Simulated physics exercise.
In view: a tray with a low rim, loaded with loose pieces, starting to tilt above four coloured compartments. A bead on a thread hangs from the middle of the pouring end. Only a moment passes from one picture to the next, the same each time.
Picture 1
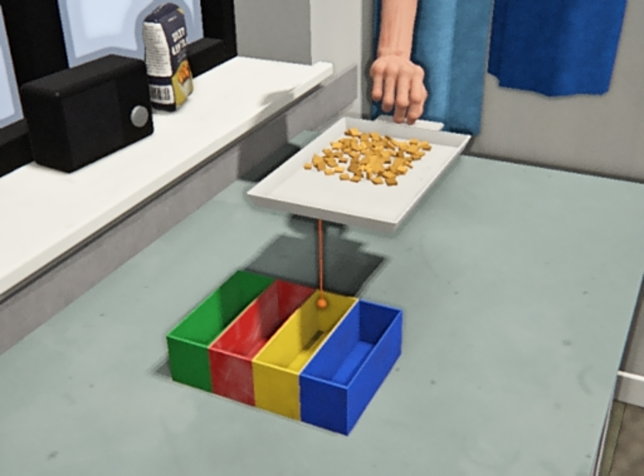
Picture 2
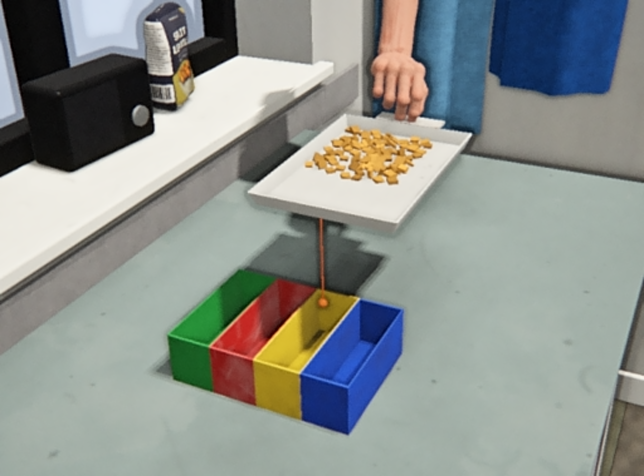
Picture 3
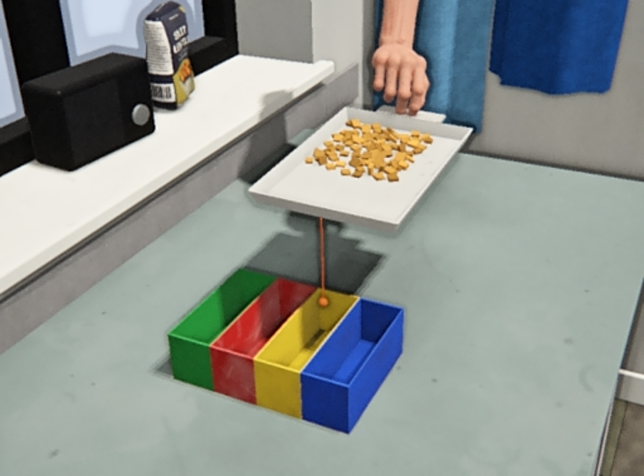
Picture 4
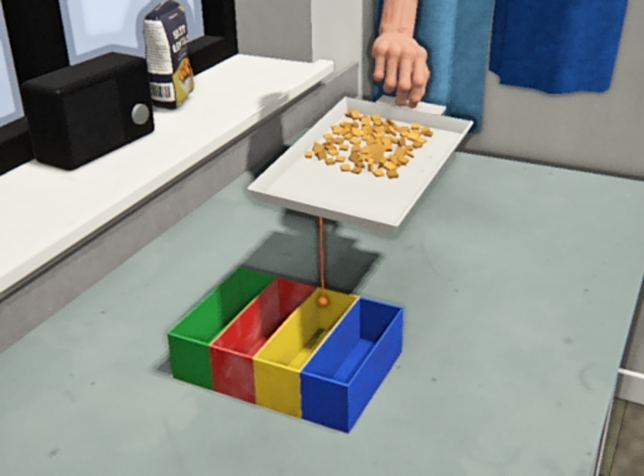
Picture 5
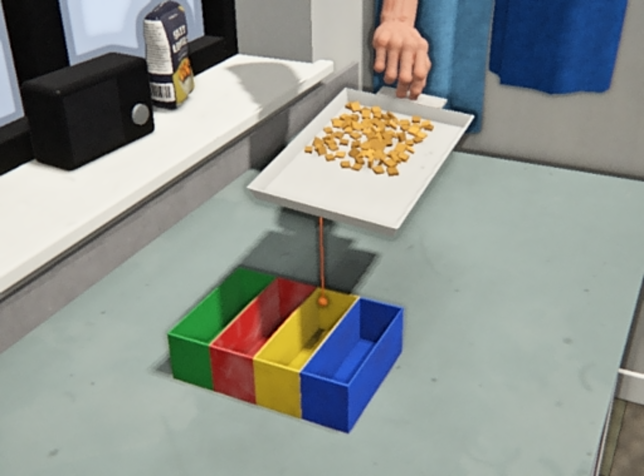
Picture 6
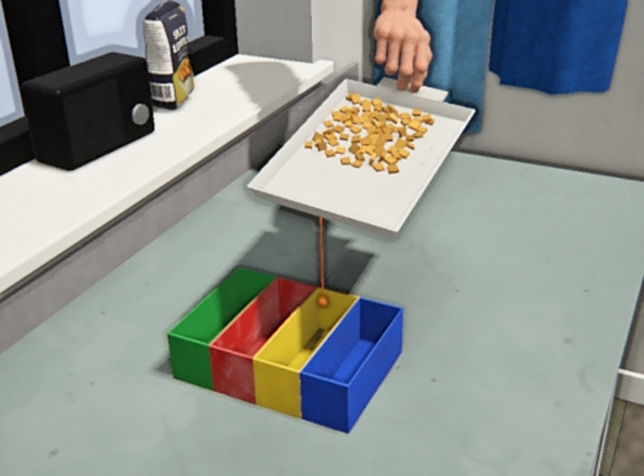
We see a hand holding a white tray of small golden-brown pieces above green, red, yellow and blue compartments, a bead hanging on a thread beneath it; the hand slowly raises the tray's far end, gradually steepening its slant.
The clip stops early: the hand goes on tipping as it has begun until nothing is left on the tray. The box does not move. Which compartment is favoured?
Fullest: The blue cell.
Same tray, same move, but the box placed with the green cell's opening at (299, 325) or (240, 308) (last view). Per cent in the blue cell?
In turn 0 and 80 in a hundred.
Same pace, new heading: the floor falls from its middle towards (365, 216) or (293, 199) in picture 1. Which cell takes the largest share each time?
First the cell in blue, then the cell in red.
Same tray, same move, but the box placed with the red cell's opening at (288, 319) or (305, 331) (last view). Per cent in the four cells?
The first gives 90 %, the second 100 %.
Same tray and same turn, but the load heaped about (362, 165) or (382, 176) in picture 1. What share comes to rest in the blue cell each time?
The first gives 60 %, the second 50 %.
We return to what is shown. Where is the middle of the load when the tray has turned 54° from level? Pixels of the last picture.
At about (382, 224).
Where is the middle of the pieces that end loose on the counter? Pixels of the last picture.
At about (410, 387).
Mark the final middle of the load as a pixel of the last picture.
Close to (375, 375).
Shortly afterwards, tray tipped steeply; the bulk on the tray; a little falling or outside the box.
Next, tray tipped right over; near a quarter on the tray; near a quarter in the blue cell; near half falling or outside the box.
Some moments later, tray tipped past a quarter turn; near half in the blue cell; near half falling or outside the box.
In the end, tray tipped past a quarter turn; near half in the blue cell; none at all in the yellow cell; none at all in the red cell; none at all in the green cell; near half outside the box.
